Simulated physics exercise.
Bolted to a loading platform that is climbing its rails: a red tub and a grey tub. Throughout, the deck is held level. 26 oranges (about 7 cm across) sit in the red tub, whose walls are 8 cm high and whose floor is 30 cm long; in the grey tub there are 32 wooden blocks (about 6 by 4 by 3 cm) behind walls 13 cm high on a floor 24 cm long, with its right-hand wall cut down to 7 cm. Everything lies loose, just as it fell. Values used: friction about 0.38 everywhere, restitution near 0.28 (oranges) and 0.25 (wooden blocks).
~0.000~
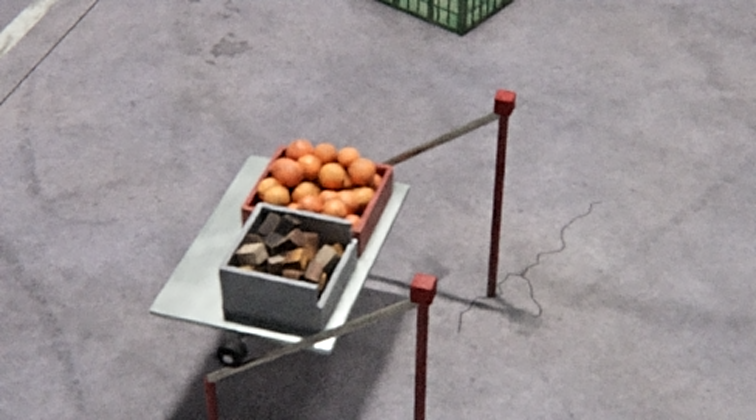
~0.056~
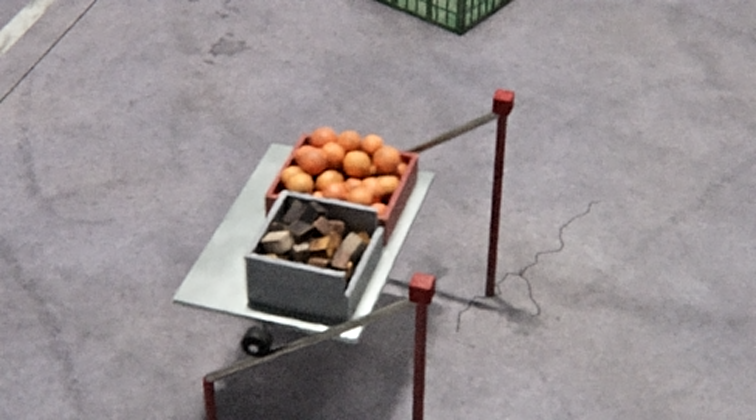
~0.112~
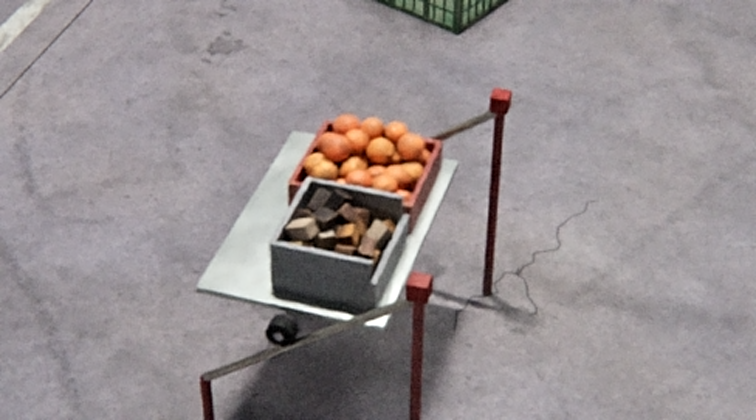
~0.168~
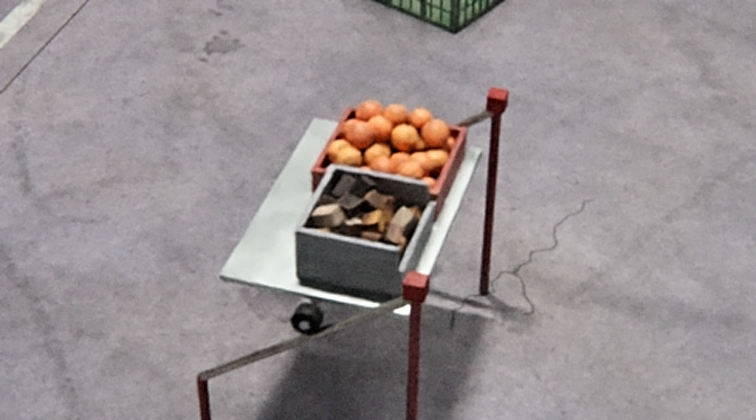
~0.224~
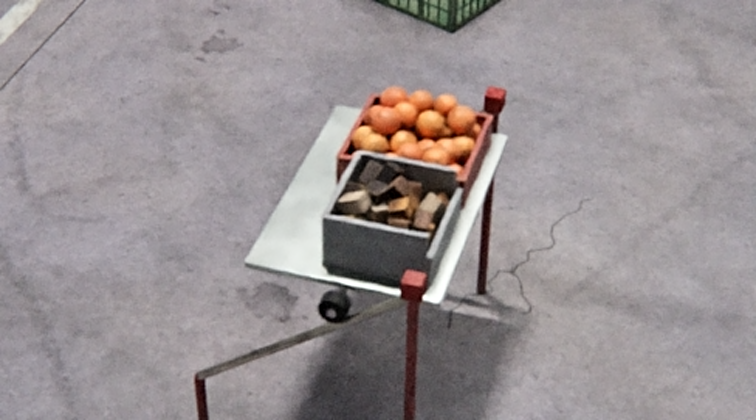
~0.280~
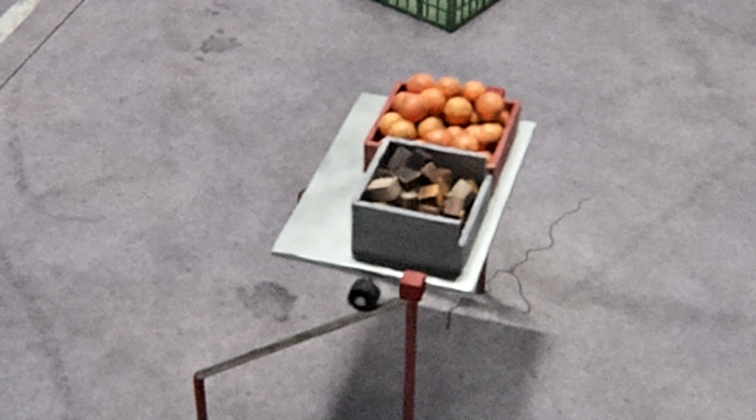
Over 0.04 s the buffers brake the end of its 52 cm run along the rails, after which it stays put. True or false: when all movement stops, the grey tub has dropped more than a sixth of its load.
True.
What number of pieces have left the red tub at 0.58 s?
The red tub is at around 8.
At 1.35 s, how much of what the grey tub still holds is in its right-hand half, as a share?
About 60 per cent.
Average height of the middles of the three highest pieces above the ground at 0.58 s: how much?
I'd guess about 86 cm.
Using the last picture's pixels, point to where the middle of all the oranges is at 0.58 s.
Centre approx. at (504, 129).
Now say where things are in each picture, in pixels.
In the first frame (each is followed by its nearest rim corner in this view, unless another is named; the camera pans a little), grey tub, (317, 287); red tub (by its farthest rim corner), (284, 147); moved 0 cm; none out.
In the second frame, grey tub, (344, 275); red tub, (307, 135); moved 9 cm.
In the third frame, grey tub, (371, 262); red tub, (329, 122); moved 18 cm.
In the fourth frame, grey tub, (399, 249); red tub, (352, 109); moved 28 cm.
In the fifth frame, grey tub, (428, 236); red tub, (376, 95); moved 37 cm.
In the sixth frame, grey tub, (460, 223); red tub, (402, 82); moved 46 cm; none out.
After 0.30 s, the buffers are touched.
After 0.42 s, red tub 23 in, 3 out and grey tub 29 in, 3 out.
After 0.58 s, red tub 18 in, 8 out and grey tub 21 in, 11 out.
After 0.80 s, red tub 17 in, 9 out and grey tub 20 in, 12 out.
Final count (at 1.35 s), red tub 17 in, 9 out and grey tub 20 in, 12 out. Asked share, 12 of 32, 38 per cent.
